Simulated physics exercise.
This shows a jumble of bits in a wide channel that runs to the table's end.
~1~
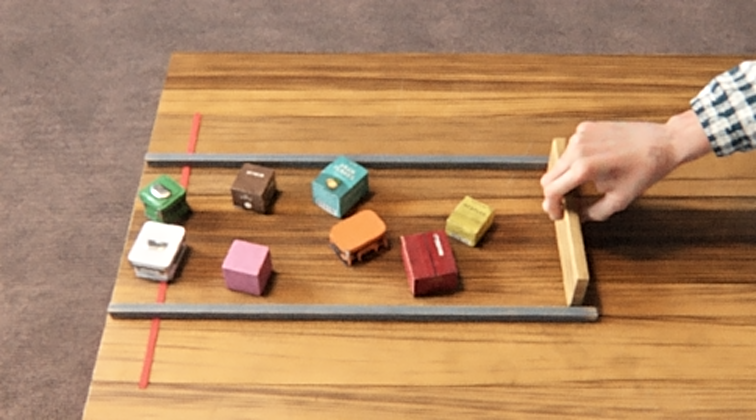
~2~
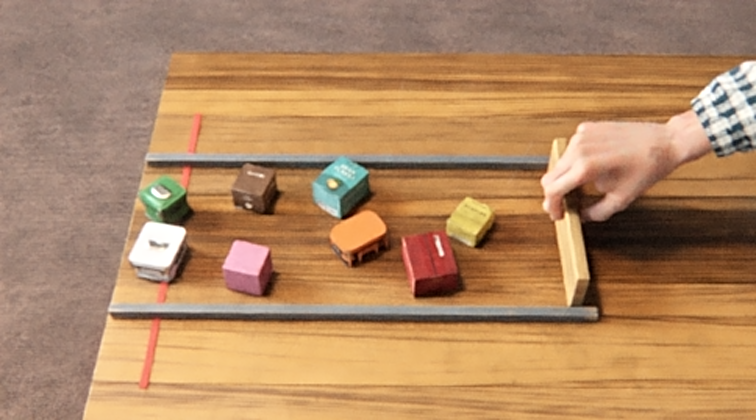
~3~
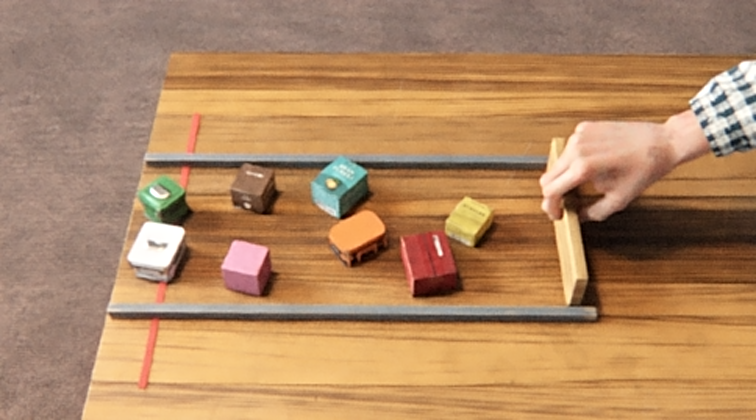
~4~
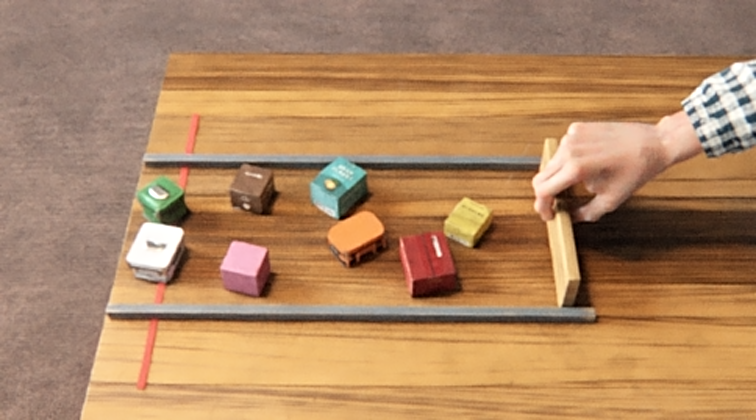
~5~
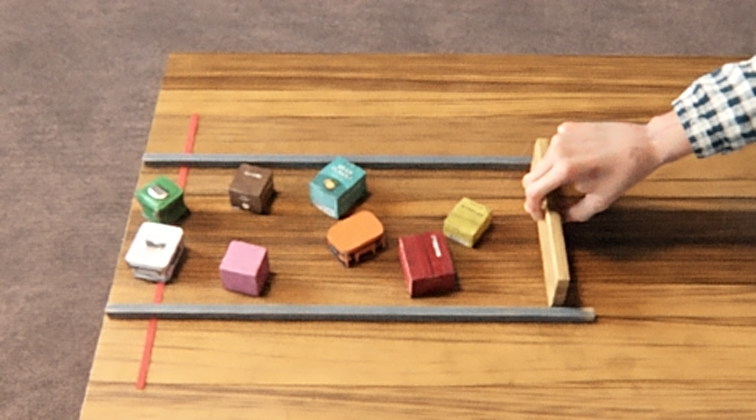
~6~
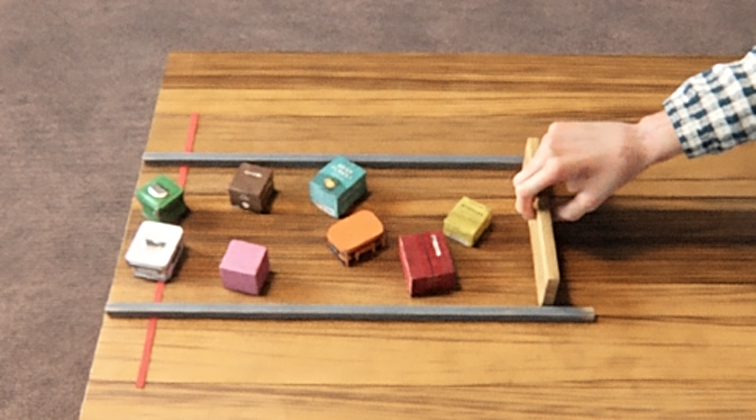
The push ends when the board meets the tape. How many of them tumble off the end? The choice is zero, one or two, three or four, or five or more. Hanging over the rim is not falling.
Outcome: The number that fall off is five or more.
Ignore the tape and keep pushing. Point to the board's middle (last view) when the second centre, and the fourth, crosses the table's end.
Its middle is around (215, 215) and later (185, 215).
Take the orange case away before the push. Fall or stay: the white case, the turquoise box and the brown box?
The white case comes down; the turquoise box does not fall; the brown box falls.
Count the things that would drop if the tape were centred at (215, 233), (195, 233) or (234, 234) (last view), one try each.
The counts: 1, 2 and 0.
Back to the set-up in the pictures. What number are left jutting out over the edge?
It comes to 1.
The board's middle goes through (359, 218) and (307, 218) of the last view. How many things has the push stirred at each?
The counts are 4 and 6.
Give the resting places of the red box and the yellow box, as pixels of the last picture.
The red box at (138, 265), the yellow box at (153, 226).
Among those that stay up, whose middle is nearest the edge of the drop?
That is the turquoise box.
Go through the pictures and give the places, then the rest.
Green case (165, 202); white case (160, 253); brown box (254, 188); board (567, 220); tape (173, 234), in the first picture.
White case (160, 253); board (567, 220), in the second picture.
Brown box (253, 189); yellow box (469, 222), in the third picture.
Green case (163, 203); orange case (357, 239), in the fourth picture.
White case (157, 253); turquoise box (338, 188), in the fifth picture.
Green case (162, 201); white case (157, 252); brown box (252, 188); board (540, 220); tape (171, 233), in the sixth picture.
A little later, none off yet; green case at rest near (162, 201); white case at rest near (157, 252); brown box at rest near (252, 188).
Next, none off yet; green case at rest near (162, 201); white case at rest near (157, 252); brown box moving near (244, 188).
Later still, none off yet; green case shifted about its own width near (141, 197); white case shifted about its own width near (115, 254); brown box shifted well along near (167, 175).
When it is over, the number that fall off is five or more; down, orange case, pink block, brown box, white case and green case.
